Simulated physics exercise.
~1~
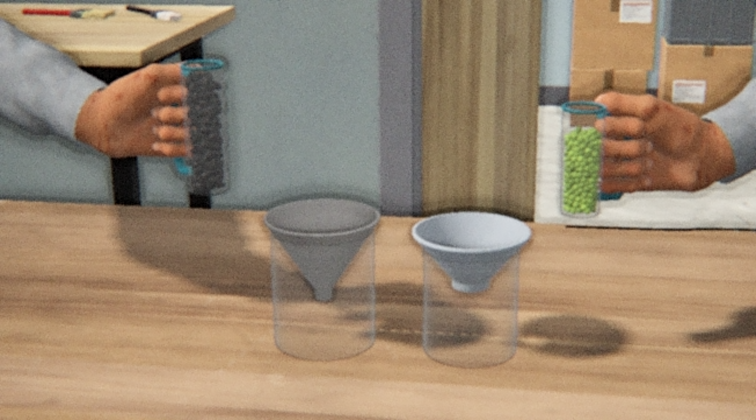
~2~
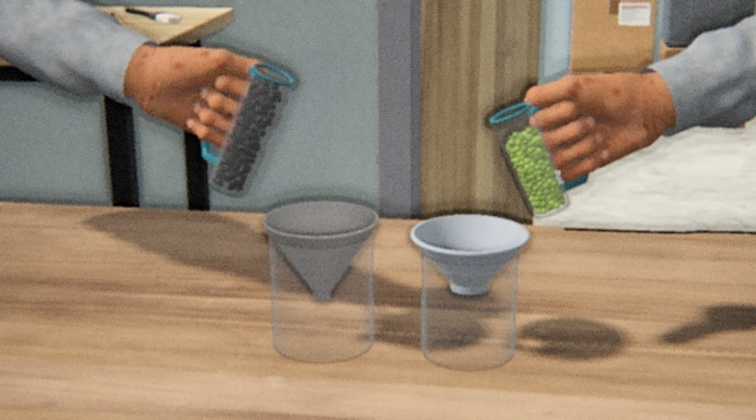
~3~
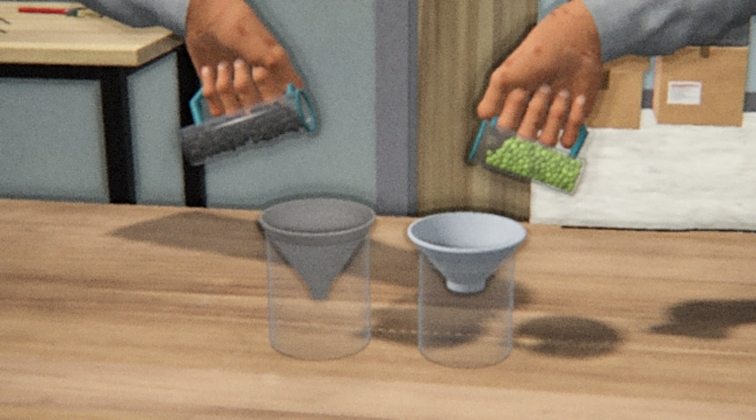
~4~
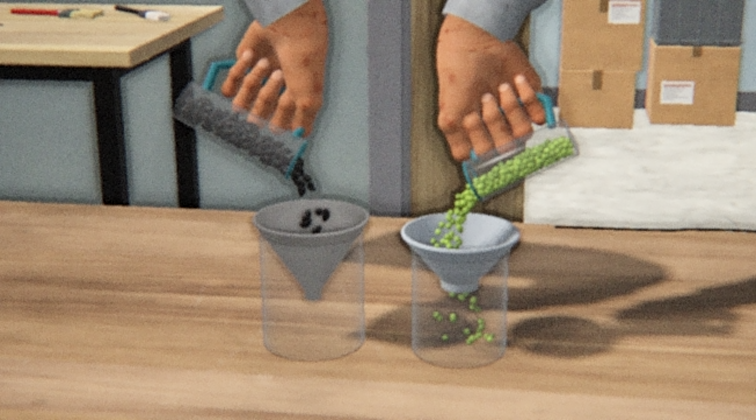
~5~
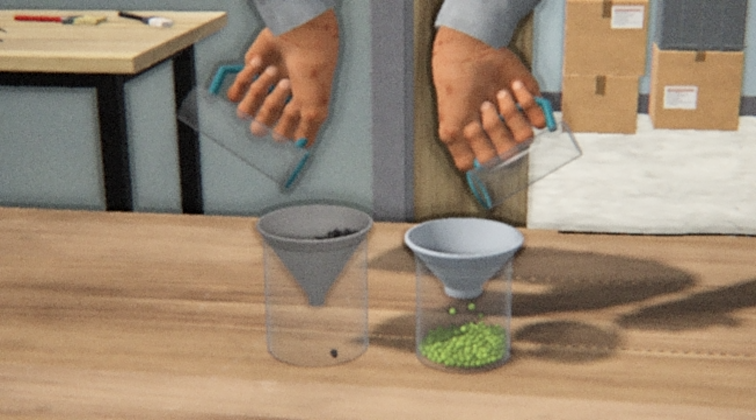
Two hands tipped clear cups over funnels set in jars, pouring dark pellets on the left and small green balls on the right; the green ones ran down into their jar, while nearly all the dark ones stayed stuck in the funnel.
